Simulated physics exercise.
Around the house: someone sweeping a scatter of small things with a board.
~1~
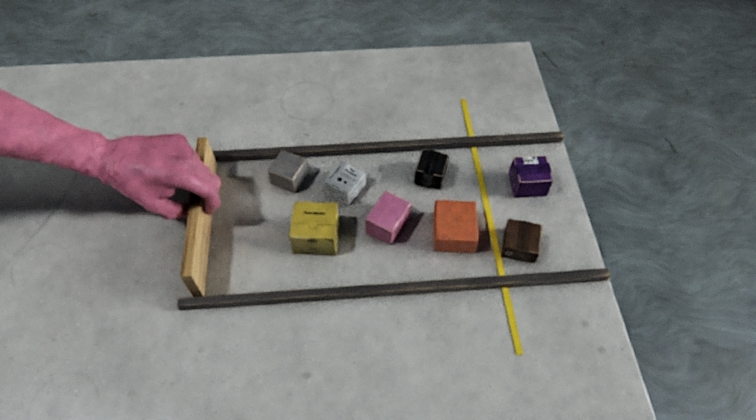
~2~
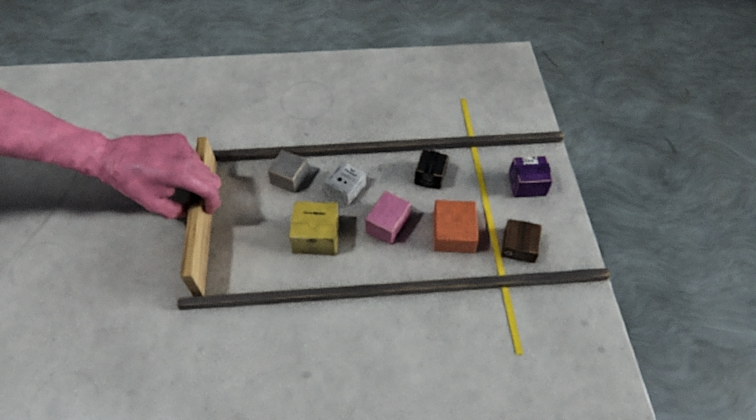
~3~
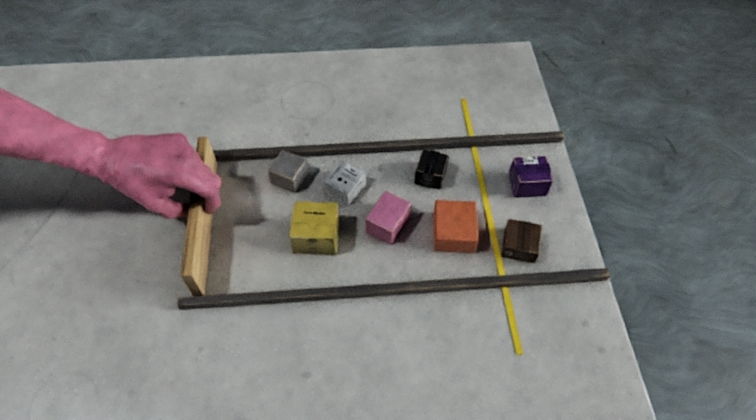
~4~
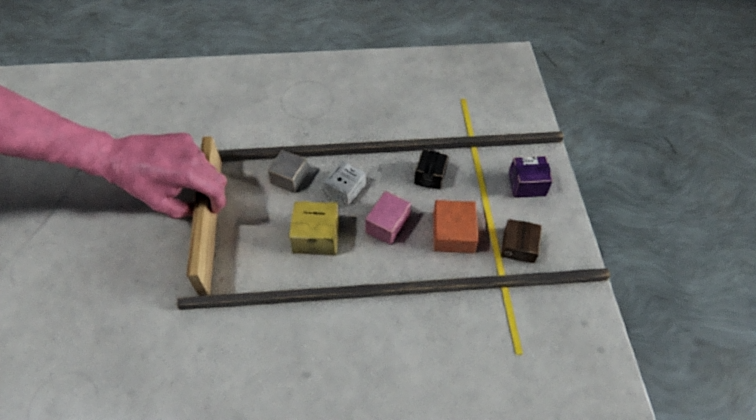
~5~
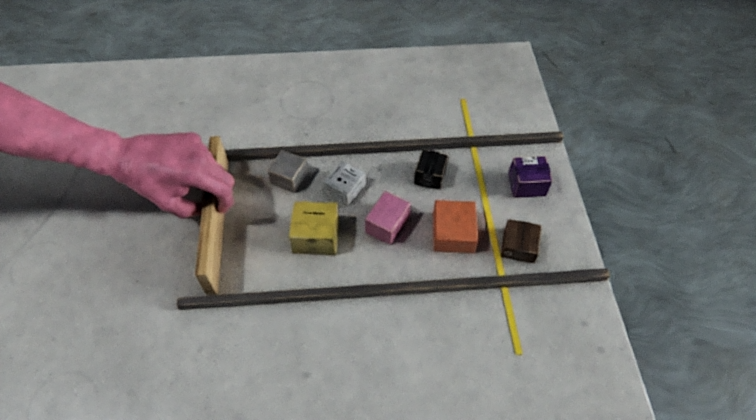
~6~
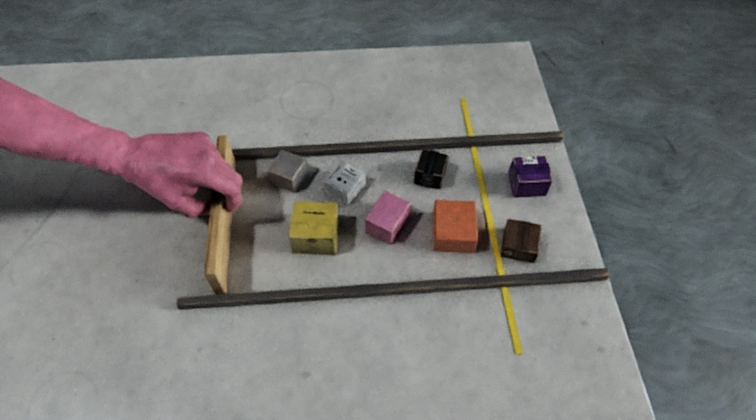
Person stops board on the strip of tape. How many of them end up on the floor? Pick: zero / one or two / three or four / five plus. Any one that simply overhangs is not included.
That comes to one or two.
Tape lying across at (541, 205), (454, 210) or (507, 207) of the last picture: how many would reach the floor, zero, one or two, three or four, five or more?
3 or 4; none; just one or two.
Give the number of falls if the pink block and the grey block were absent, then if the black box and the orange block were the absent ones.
0, then 0.
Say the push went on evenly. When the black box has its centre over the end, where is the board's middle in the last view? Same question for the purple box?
Near (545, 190) in the first case, near (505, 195) in the other.
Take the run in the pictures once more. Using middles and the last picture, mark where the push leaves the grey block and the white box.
The grey block at (491, 155), the white box at (500, 186).
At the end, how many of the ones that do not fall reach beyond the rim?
The answer comes to 2.
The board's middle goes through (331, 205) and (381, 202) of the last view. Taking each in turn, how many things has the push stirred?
At the first point the count is 4, at the second it's 5.
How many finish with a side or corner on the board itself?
Contact count: 3.
A little later, none off yet; purple box at rest near (530, 176); brown box at rest near (521, 241); orange block at rest near (455, 226).
Next, none off yet; purple box at rest near (530, 176); brown box at rest near (521, 241); orange block shifted a little near (479, 225).
Later still, none off yet; purple box at rest near (533, 176); brown box shifted well along near (580, 248); orange block shifted well along near (546, 225).
When it is over, the number that fall off is one or two; down, brown box.
